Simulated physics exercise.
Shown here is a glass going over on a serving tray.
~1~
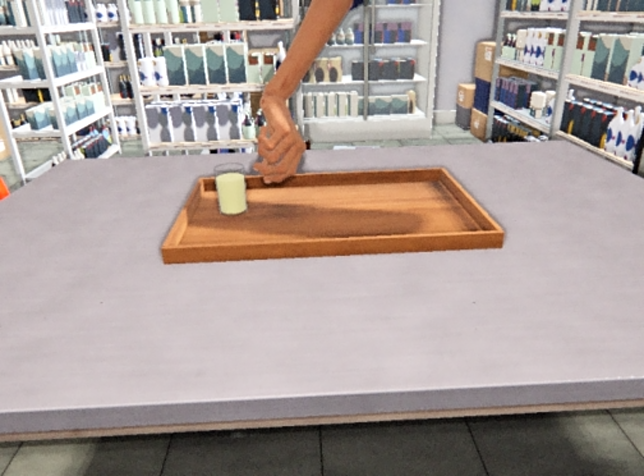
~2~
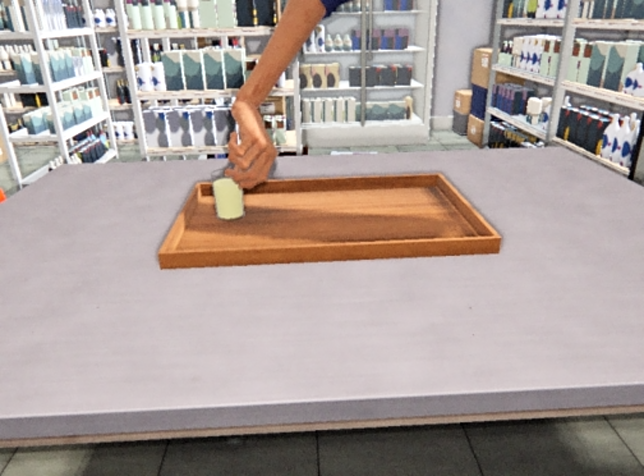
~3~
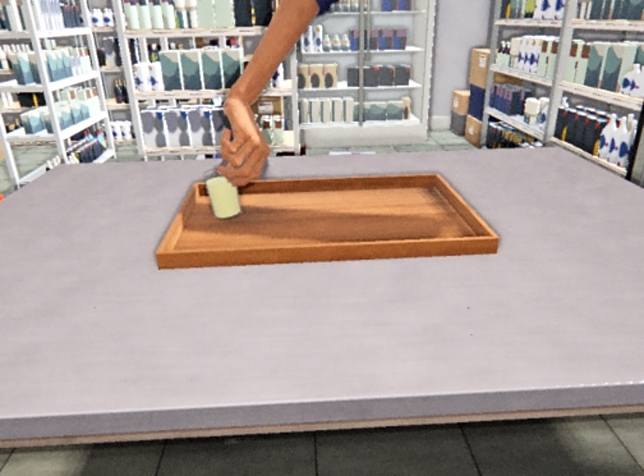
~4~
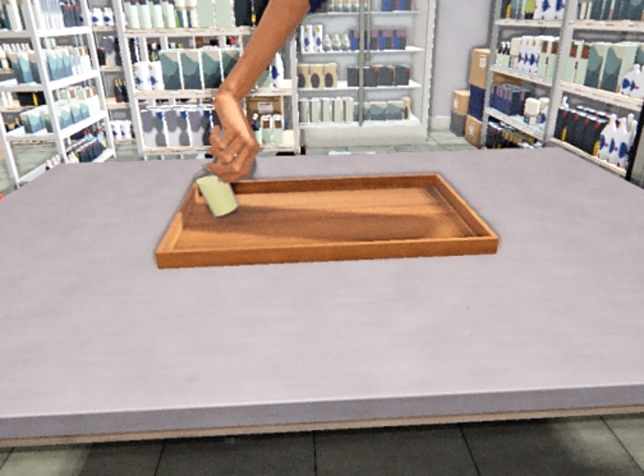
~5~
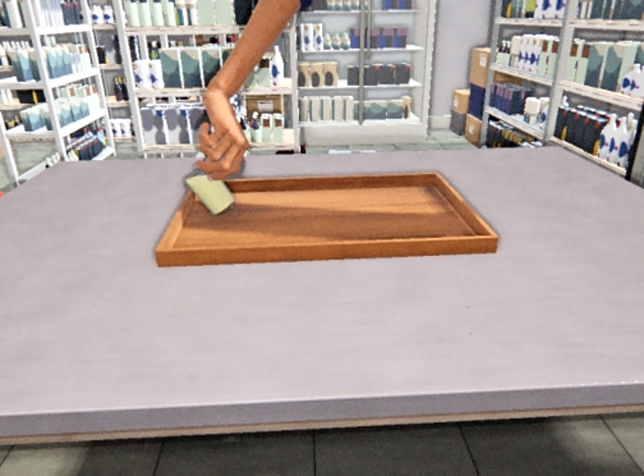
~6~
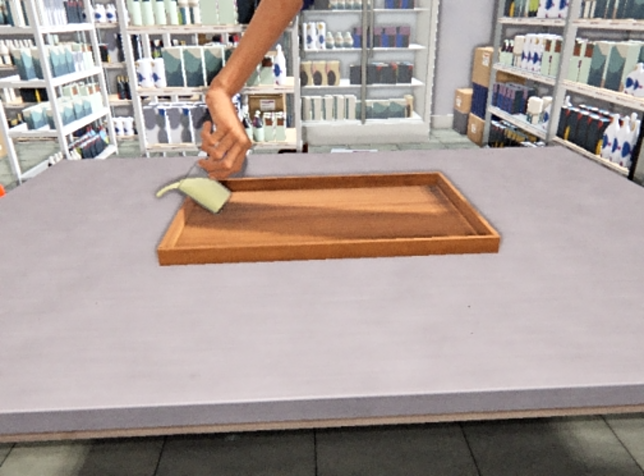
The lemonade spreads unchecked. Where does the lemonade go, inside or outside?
In the end it gets out on to the top.
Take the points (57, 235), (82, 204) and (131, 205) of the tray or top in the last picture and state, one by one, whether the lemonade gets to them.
Spot one - touched at some point; spot two - touched at some point; spot three - touched at some point.
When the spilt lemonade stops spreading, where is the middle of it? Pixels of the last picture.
Roughly at (47, 221).
Soon after, the glass lies across the rim; the puddle covers about as much as a plate; it is on the top, beyond the rim.
Later, the puddle covers about as much as a tray; it is on the top, beyond the rim.
In the end, the puddle covers about as much as a tray; it is on the top, beyond the rim.
